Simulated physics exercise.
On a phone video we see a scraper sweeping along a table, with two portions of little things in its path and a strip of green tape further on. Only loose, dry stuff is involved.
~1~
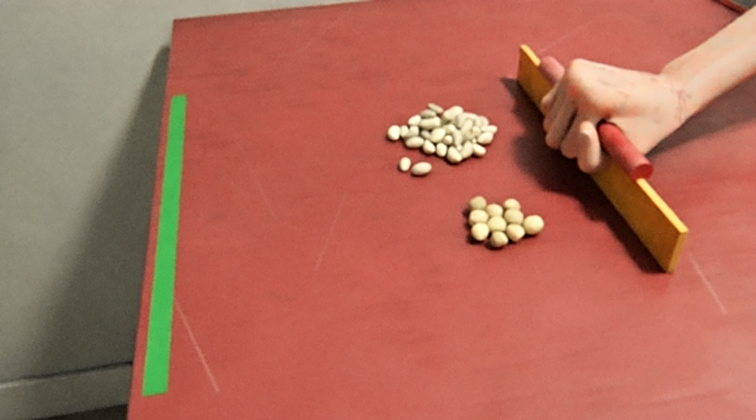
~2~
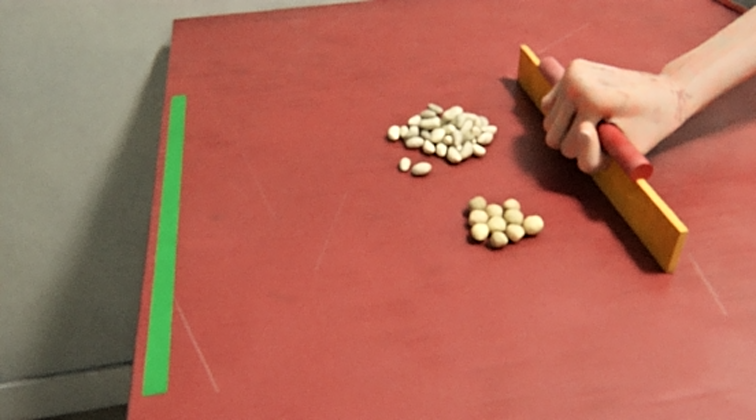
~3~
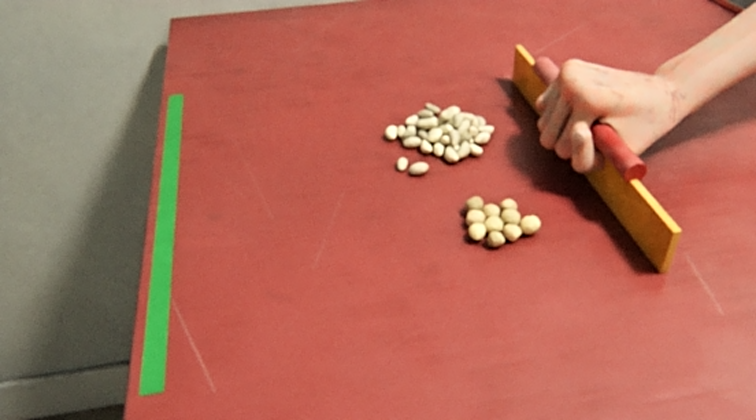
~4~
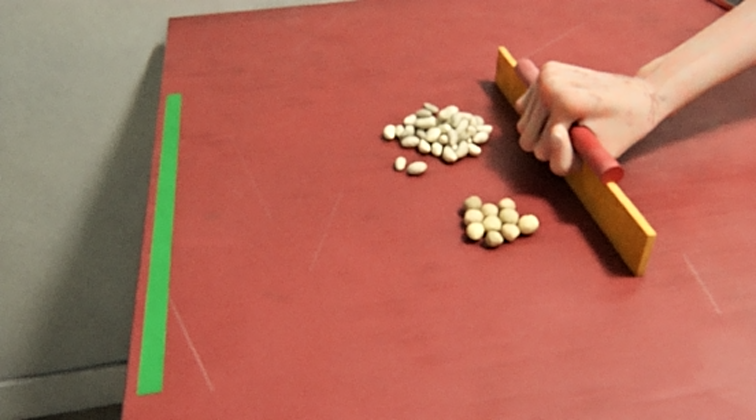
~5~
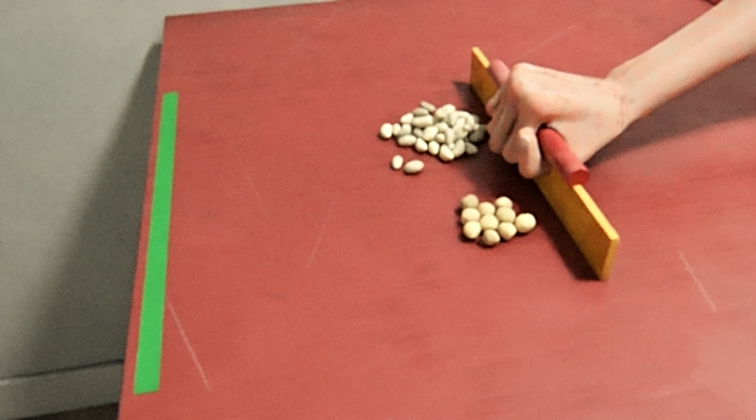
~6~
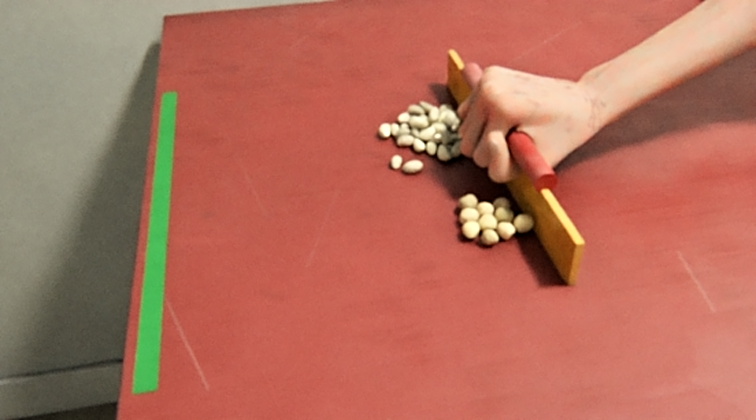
On a red tabletop, a hand sliding a yellow scraper leftward up to small piles of white beans and round tan nuts.
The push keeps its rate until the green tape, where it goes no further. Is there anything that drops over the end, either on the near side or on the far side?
Side by side: Nearer portion - yes, some drops over; farther portion - yes, some drops over.
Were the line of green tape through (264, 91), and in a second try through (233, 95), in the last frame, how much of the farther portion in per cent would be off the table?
Lab note - share off: About 0% and about 0%.
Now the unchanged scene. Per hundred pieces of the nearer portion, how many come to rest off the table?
About 100 out of every hundred.
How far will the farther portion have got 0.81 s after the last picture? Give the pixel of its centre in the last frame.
Near (291, 150).
Then, 0.81 s later than the last frame, scraper still moving, near (324, 149); nearer portion all on the table, its front near (313, 233); farther portion all on the table, its front near (245, 145).
Then, 1.65 s later than the last frame, scraper stopped at the green tape; nearer portion roughly a third over the edge; farther portion the larger part over the edge.
Then, 1.93 s later than the last frame, scraper stopped at the green tape; nearer portion every one over the edge; farther portion every one over the edge.
When it is over, scraper stopped at the green tape; nearer portion every one over the edge; farther portion every one over the edge.
